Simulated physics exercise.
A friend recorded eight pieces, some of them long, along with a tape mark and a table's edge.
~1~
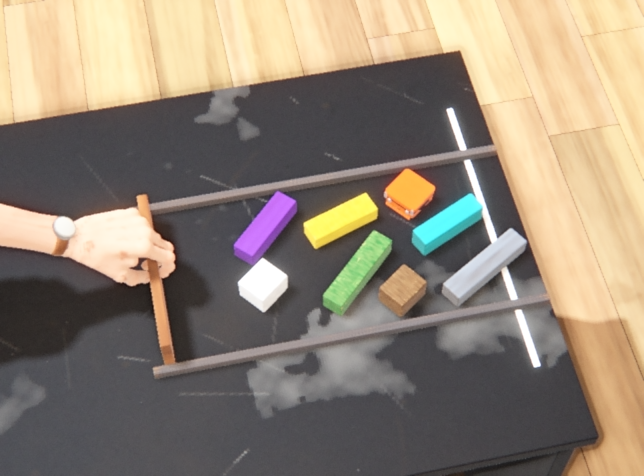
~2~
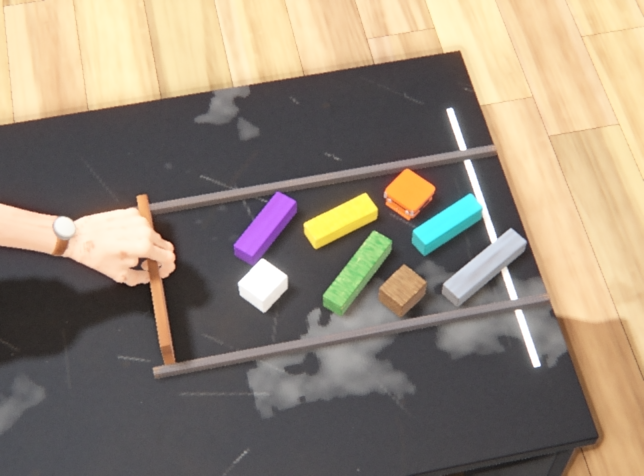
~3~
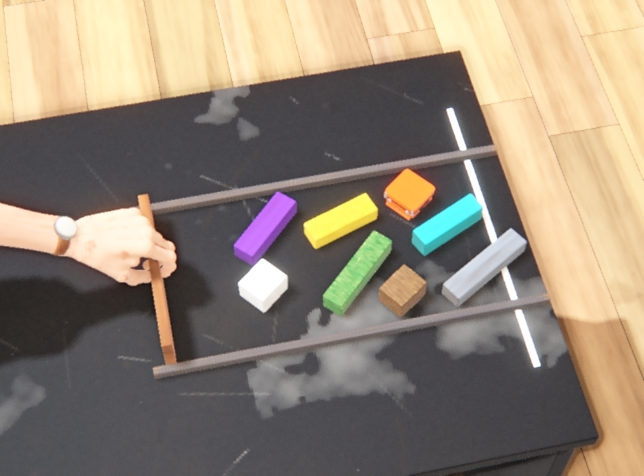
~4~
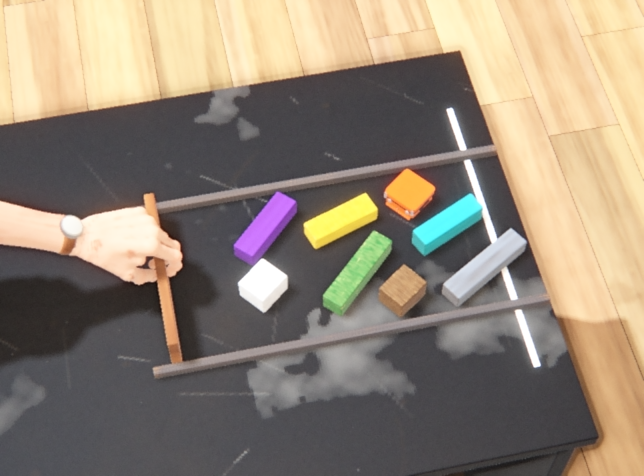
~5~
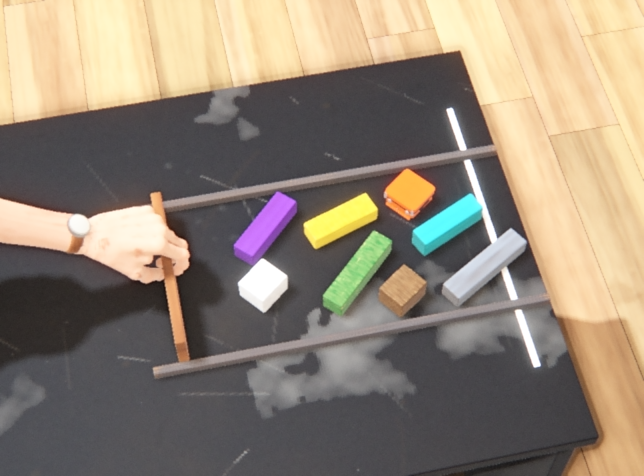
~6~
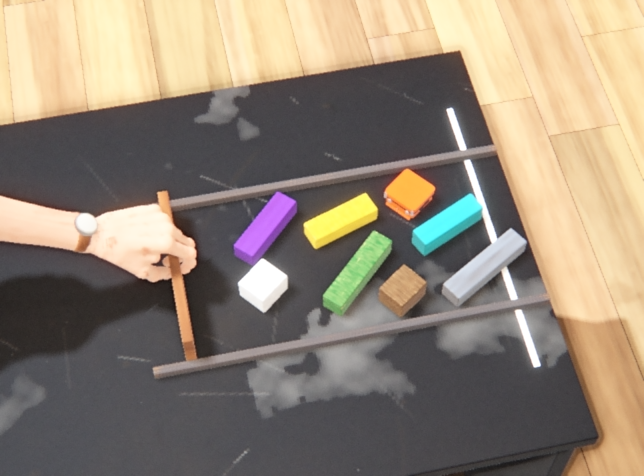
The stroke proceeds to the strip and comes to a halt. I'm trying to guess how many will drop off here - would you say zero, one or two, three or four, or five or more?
The table loses at least five pieces.
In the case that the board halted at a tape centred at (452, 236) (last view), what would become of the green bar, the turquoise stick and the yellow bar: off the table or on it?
Starting with the green bar, it keeps its place, then the turquoise stick ends up falling, then the yellow bar keeps its place.
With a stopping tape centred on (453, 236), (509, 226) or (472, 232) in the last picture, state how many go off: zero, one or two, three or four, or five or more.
Counts for the three tries are either three or four, five or more and three or four.
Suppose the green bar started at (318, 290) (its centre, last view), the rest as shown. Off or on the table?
From there it survives.
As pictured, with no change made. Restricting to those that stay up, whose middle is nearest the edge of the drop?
That's the green bar.
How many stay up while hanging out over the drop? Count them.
Things overhanging at the end: 2.
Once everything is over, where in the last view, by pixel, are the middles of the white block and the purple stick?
Going in order: First (518, 232), then (489, 184).
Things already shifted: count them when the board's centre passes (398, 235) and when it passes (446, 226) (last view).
8 and 8.
Soon after, none off yet; grey stick at rest near (485, 267); turquoise stick at rest near (448, 225); orange case moving near (416, 193).
At rest, the number that fall off is five or more; fallen, yellow bar, brown block, orange case, turquoise stick and grey stick.
